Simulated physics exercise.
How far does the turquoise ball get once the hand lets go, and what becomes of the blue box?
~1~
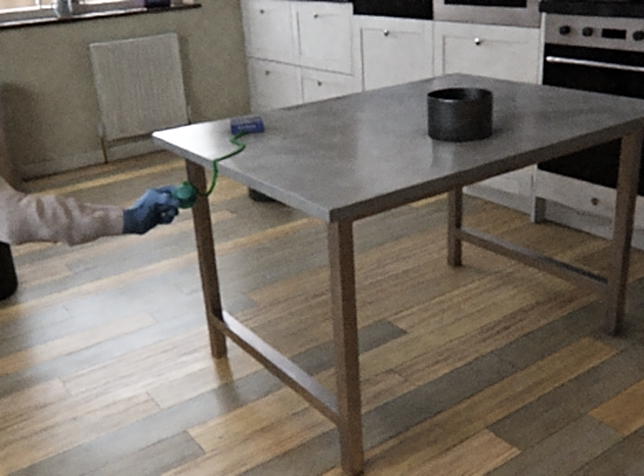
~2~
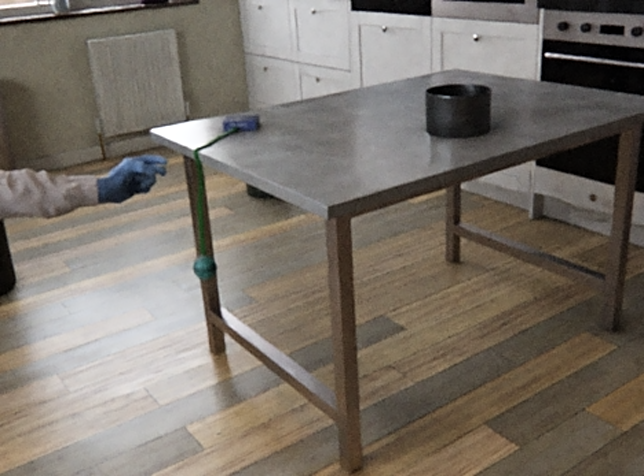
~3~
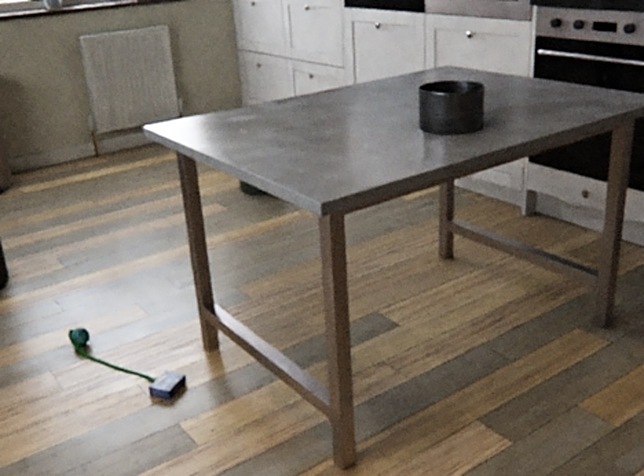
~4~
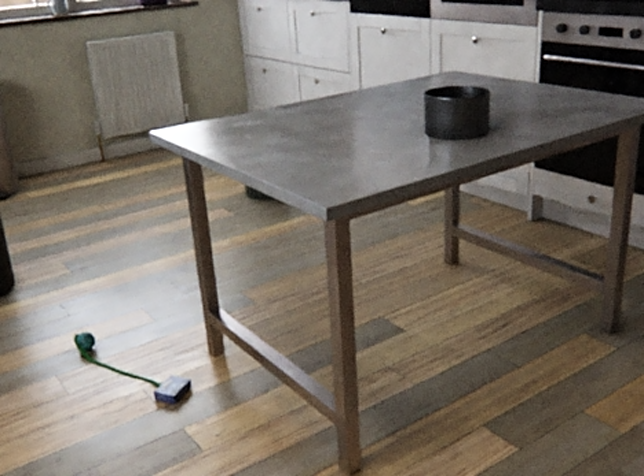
The turquoise ball drops all the way to the floor. The blue box is dragged off the table by the ribbon and ends up on the floor too.
